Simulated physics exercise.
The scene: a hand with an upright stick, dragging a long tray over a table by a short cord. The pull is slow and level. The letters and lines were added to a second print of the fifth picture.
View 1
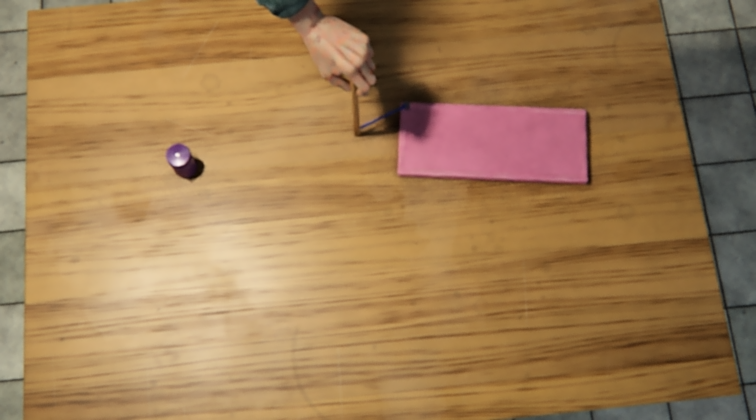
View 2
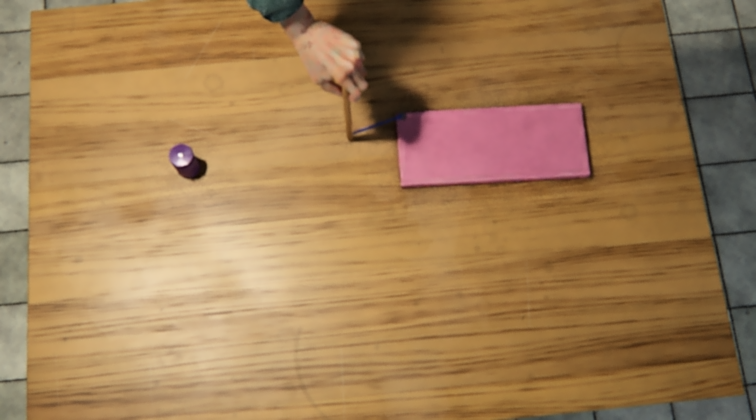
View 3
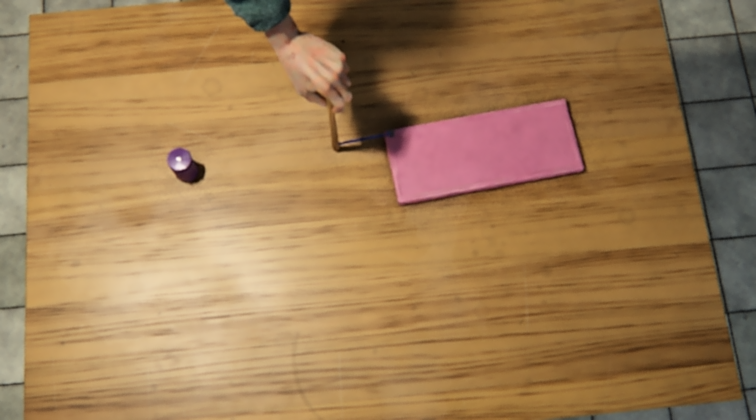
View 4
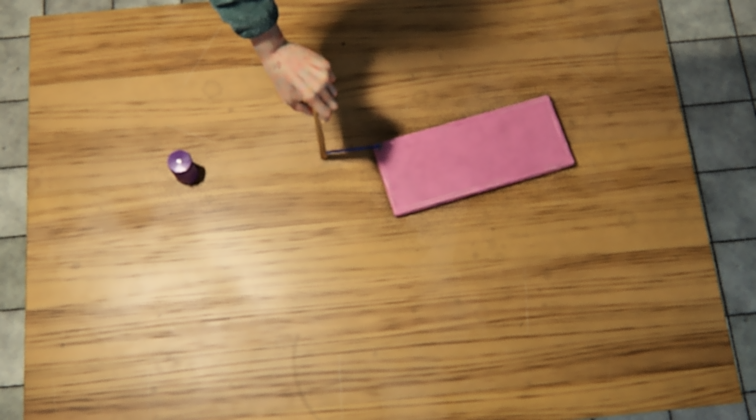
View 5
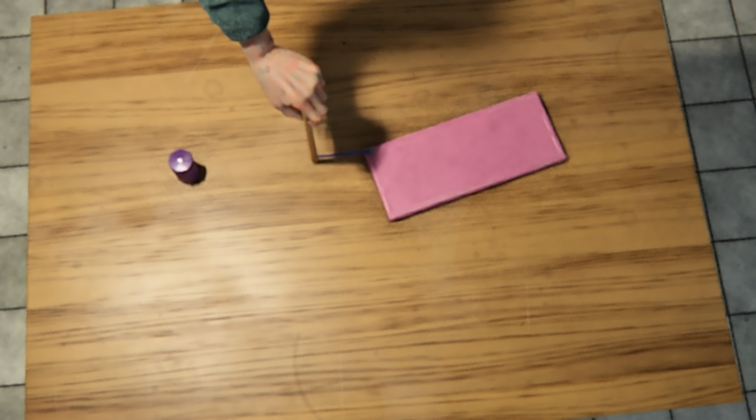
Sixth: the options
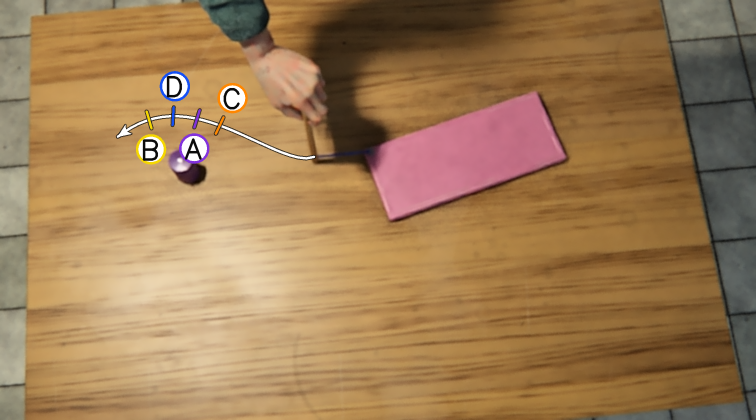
A wooden table on a grey tiled floor is seen from directly above, in a view that stays still. A small purple candle stands on the left, while a hand in a green sleeve at the top holds an upright stick, joined by a short cord to a long pink tray on the right. The hand moves slowly left and slightly down, dragging the tray, which turns counterclockwise as it slides.
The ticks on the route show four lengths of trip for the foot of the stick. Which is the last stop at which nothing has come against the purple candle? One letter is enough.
It should halt at B.
On the marked copy, A at (197, 119); B at (149, 120); C at (220, 126); D at (173, 116); the route from (314, 157) via (217, 125) to (118, 137).
Taking B. A third of the way, foot of the stick (256, 142), middle of the tray (406, 152).
Two thirds of the way, foot of the stick (200, 120), middle of the tray (347, 143).
When it is over, foot of the stick (150, 121), middle of the tray (298, 136); nothing has been touched.
As for the rest, A is safe but short; C is safe but short; D is safe but short.
